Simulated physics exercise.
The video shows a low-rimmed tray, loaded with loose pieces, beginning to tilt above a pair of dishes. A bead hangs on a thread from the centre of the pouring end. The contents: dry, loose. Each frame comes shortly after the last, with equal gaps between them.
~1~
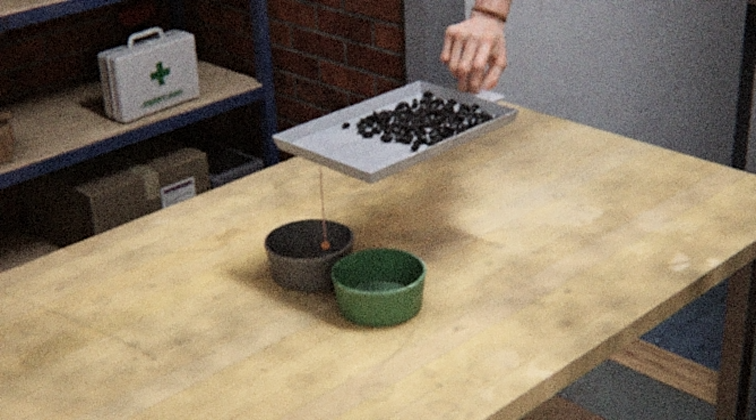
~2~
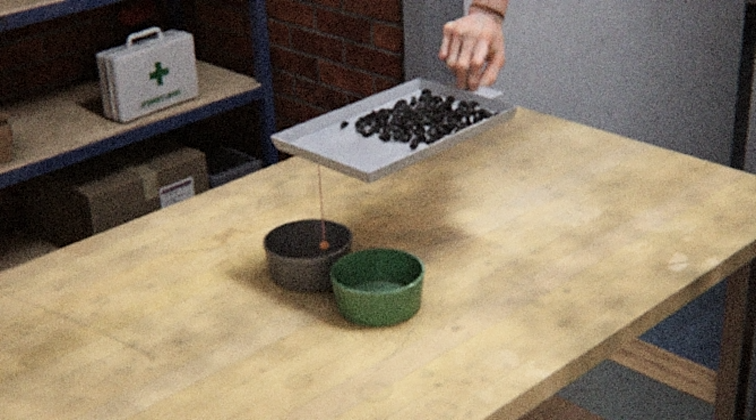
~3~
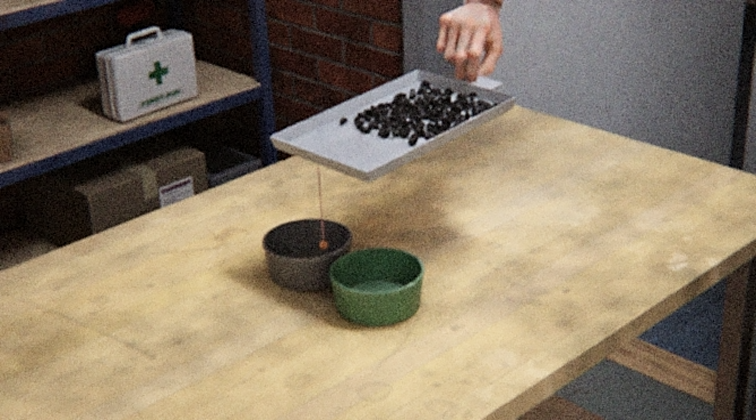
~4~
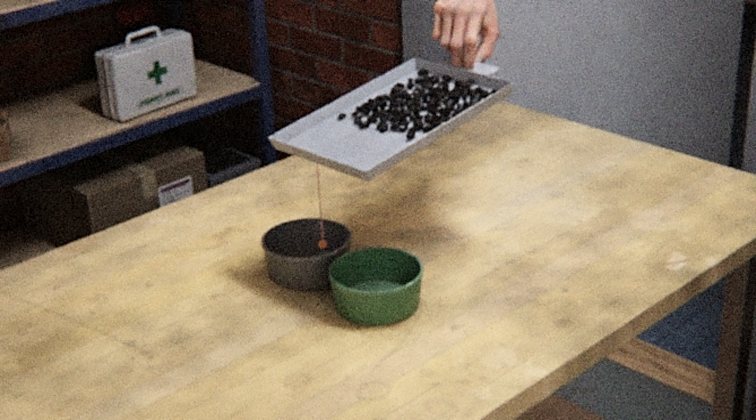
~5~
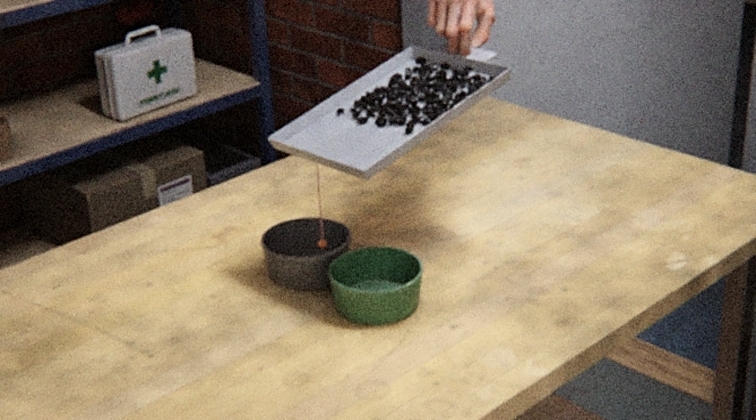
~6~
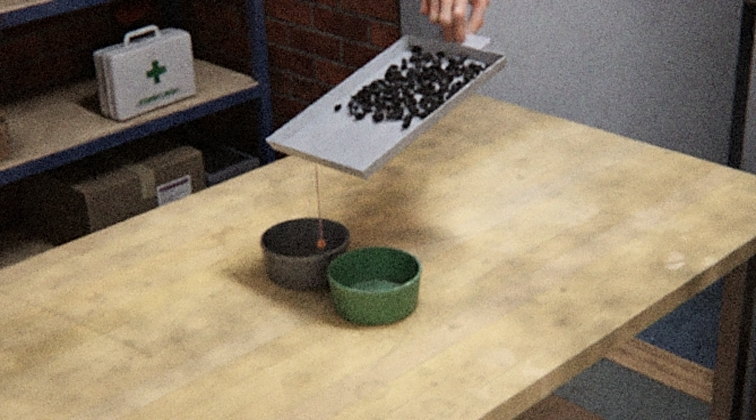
Workshop table with a hand raising the far end of a metal tray of black beans, slowly tilting it above two bowls.
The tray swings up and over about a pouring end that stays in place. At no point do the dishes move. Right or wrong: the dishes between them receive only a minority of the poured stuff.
Right, they get under half.
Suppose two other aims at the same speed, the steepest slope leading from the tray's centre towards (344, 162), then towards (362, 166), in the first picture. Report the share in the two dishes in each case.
Respectively close to 20 and 50 in a hundred.
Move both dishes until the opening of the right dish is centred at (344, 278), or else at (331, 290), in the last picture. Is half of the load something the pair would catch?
For the two tries in order: Exceeding half, exceeding half.
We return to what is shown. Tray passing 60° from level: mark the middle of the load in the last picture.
The middle of the load sits near (306, 141).
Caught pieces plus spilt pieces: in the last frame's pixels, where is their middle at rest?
Roughly at pixel (254, 302).
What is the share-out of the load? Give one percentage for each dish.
Looks like close to 10 % lands in the left dish and close to 0 % in the right one.
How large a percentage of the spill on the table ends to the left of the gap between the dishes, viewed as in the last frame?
Close to 100 %.
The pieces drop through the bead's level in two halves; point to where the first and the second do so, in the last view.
Roughly at (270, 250) first, and then at (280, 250).
Just after the last frame, tray tipped steeply; almost all on the tray; about a tenth in the air.
A moment on, tray tipped right over; roughly half on the tray; just a few in the left dish; roughly a third outside both; just a few in the air.
Further on, tray tipped past a quarter turn; about a tenth in the left dish; the larger part outside both.
When it is over, tray tipped past a quarter turn; not one in the right dish; about a tenth in the left dish; the larger part outside both.
